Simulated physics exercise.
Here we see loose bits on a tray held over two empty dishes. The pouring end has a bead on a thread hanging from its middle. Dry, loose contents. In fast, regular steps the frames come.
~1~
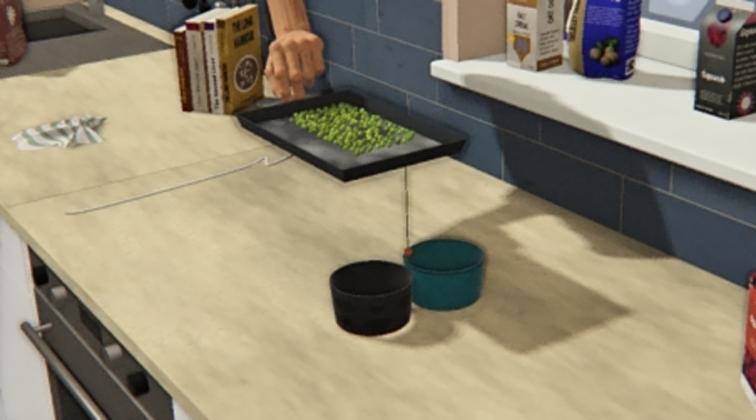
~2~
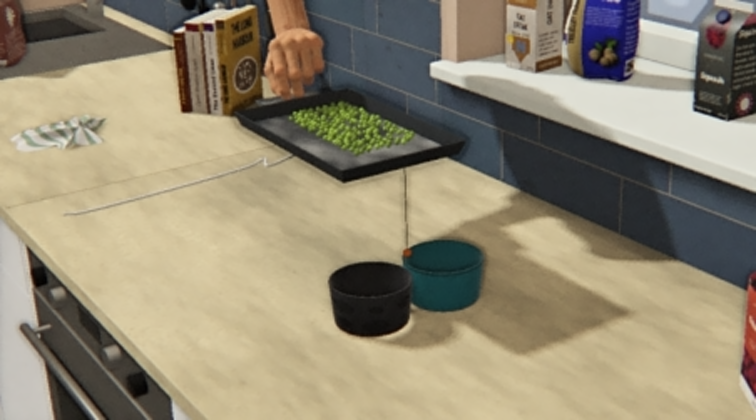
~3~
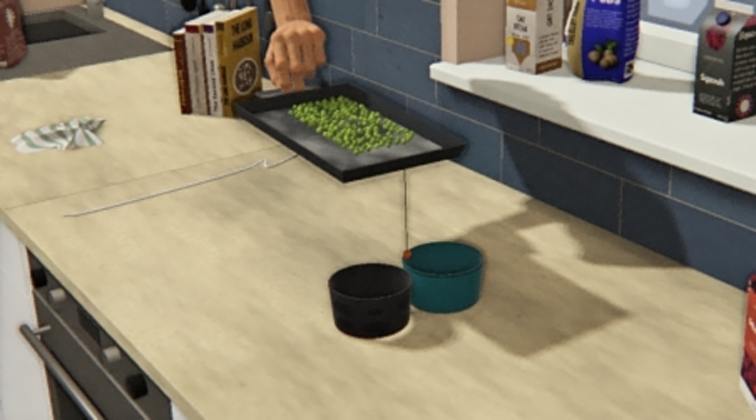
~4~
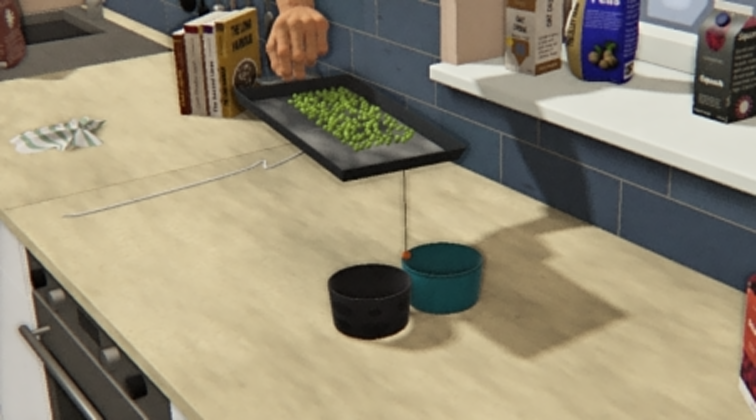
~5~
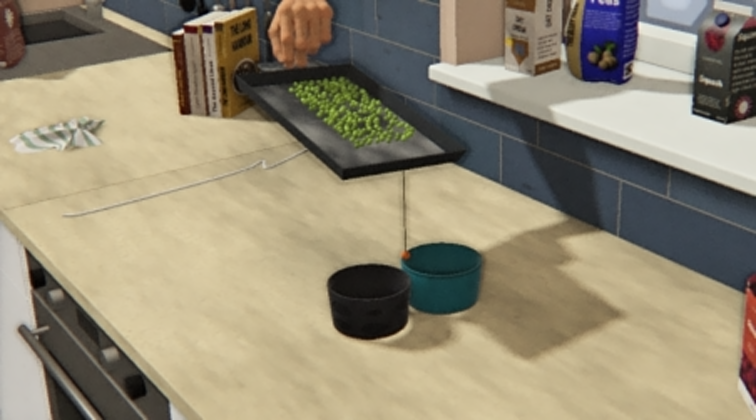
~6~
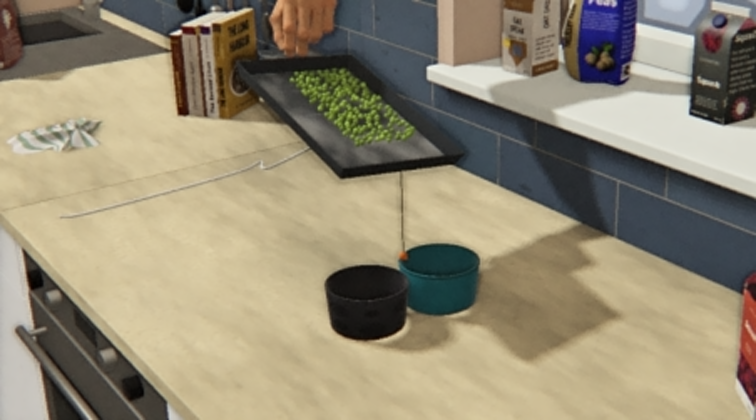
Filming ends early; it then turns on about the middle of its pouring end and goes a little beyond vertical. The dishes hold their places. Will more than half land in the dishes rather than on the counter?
Yes.
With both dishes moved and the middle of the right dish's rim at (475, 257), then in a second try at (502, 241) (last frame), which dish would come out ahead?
The one at right the first time, the one at left the second.
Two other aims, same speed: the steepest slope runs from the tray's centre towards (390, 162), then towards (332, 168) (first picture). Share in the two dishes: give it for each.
Lab note: Try one about 50 %, try two about 80 %.
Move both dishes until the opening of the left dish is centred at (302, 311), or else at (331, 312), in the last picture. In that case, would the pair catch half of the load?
One: The smaller part. Two: Not half.
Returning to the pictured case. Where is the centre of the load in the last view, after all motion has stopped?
About (456, 294).
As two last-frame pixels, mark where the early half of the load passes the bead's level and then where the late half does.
The first part at (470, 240); the rest at (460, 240).
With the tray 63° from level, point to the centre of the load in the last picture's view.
Near (443, 167).
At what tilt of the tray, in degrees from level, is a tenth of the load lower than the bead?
It has tipped about 65 degrees.
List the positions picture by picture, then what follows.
The first frame shows corners of the pouring end near (344, 167) and (460, 138), level; middle of the load near (344, 127), dried peas; left dish near (395, 310); right dish near (468, 286); bead on its thread near (408, 252).
The second frame shows corners of the pouring end near (343, 168) and (459, 140), level; middle of the load near (343, 126).
The third frame shows corners of the pouring end near (344, 168) and (459, 143), tipped barely, lowest at the right corner; middle of the load near (343, 123).
The fourth frame shows corners of the pouring end near (344, 167) and (460, 146), tipped a little, lowest at the right corner; middle of the load near (343, 116).
The fifth frame shows corners of the pouring end near (345, 166) and (460, 148), tipped a little, lowest at the right corner; middle of the load near (344, 108).
The sixth frame shows corners of the pouring end near (344, 165) and (458, 151), tipped clearly, lowest at the right corner; middle of the load near (344, 103); left dish near (390, 315); right dish near (463, 290).
Shortly afterwards, tray tipped steeply; the bulk on the tray; a little in the right dish; a little outside both; a little in the air.
Next, tray tipped past a quarter turn; only a few on the tray; near two thirds in the right dish; near a quarter outside both; a little in the air.
Some moments later, tray tipped past a quarter turn; the bulk in the right dish; near a quarter outside both.
In the end, tray tipped past a quarter turn; none at all in the left dish; the bulk in the right dish; near a quarter outside both.
